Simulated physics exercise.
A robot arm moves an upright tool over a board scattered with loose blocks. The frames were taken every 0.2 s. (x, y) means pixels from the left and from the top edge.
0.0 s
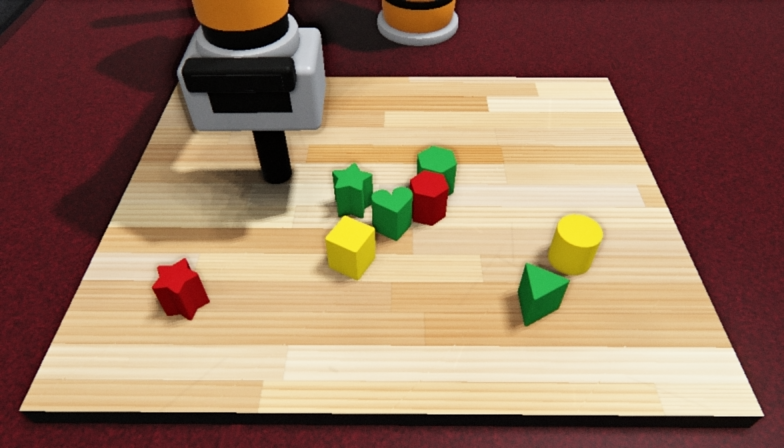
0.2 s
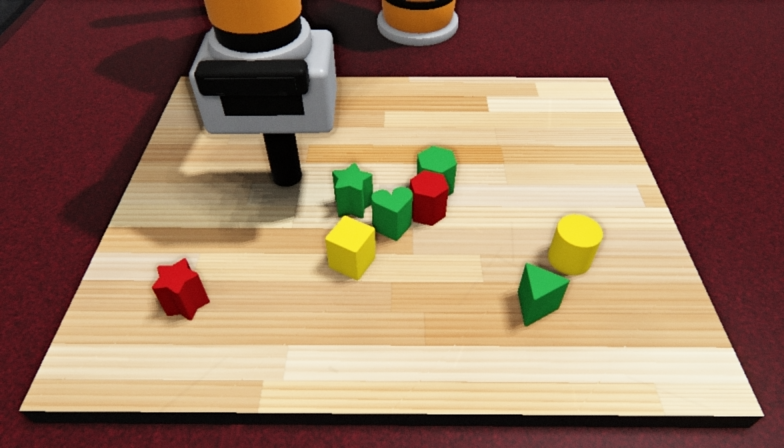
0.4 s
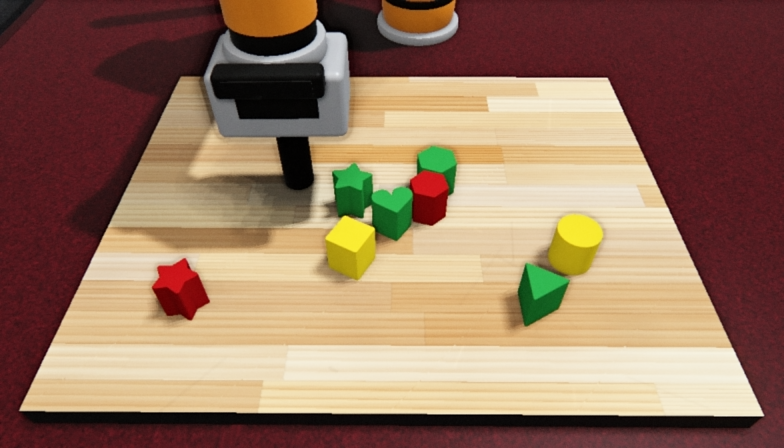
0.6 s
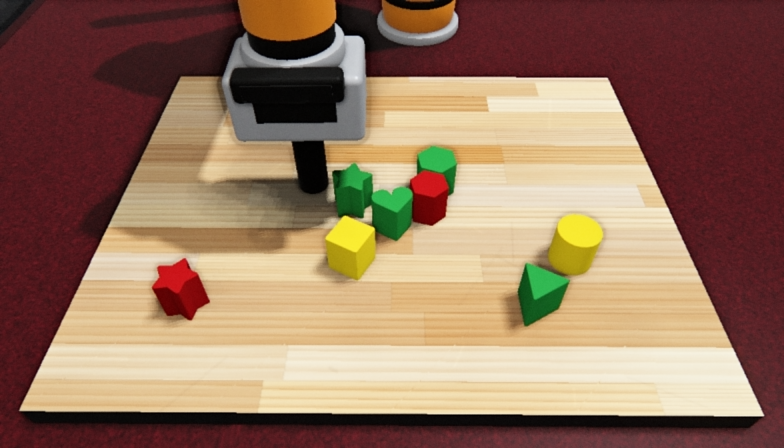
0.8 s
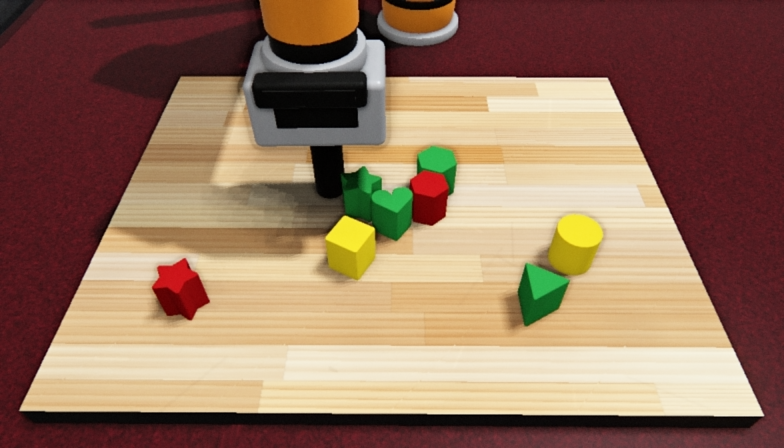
At the start, a robot arm holds an upright black tool over a wooden board, left of a loose cluster of green, red and yellow blocks. The tool slides steadily right and slightly toward the viewer, then nudges the green star block a little rightward, close against the green heart.
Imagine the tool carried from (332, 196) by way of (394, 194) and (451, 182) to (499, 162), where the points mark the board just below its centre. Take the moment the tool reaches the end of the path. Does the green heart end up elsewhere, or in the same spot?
It does get moved.
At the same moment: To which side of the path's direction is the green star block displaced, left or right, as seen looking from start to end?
Over to the right.
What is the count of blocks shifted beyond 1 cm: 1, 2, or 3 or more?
This push will displace three or more blocks.
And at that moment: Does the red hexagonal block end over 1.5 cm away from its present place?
No
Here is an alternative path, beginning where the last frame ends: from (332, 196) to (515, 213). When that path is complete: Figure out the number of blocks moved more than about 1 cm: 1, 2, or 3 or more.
By the end, three or more blocks will have moved.
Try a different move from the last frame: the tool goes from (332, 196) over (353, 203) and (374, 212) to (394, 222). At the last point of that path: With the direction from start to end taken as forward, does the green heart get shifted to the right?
Answer: Yes.
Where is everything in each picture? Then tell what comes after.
In the first frame, tool tip at (278, 175); block tops, green star block at (351, 176); green heart at (393, 198); red hexagonal block at (429, 183); green hexagonal block at (437, 158).
In the second frame, tool at (287, 177); blocks unchanged.
In the third frame, tool at (300, 180); blocks unchanged.
In the fourth frame, tool at (314, 184); blocks unchanged.
In the fifth frame, tool at (331, 189); green star block at (360, 179); green heart at (393, 198); red hexagonal block at (429, 183); green hexagonal block at (437, 158).
The first path, step by step. One third of the way, tool at (394, 186); green star block at (394, 186), turned 95° clockwise; green heart at (401, 208), turned 15° anticlockwise.
Two thirds of the way, tool at (453, 174); green star block at (395, 186), turned 105° clockwise; green heart at (401, 208), turned 15° anticlockwise; red hexagonal block at (433, 184); green hexagonal block at (487, 148).
At the end, tool at (500, 154); green star block at (395, 186), turned 105° clockwise; green heart at (401, 208), turned 15° anticlockwise; red hexagonal block at (433, 184); green hexagonal block at (539, 136), turned 40° clockwise.
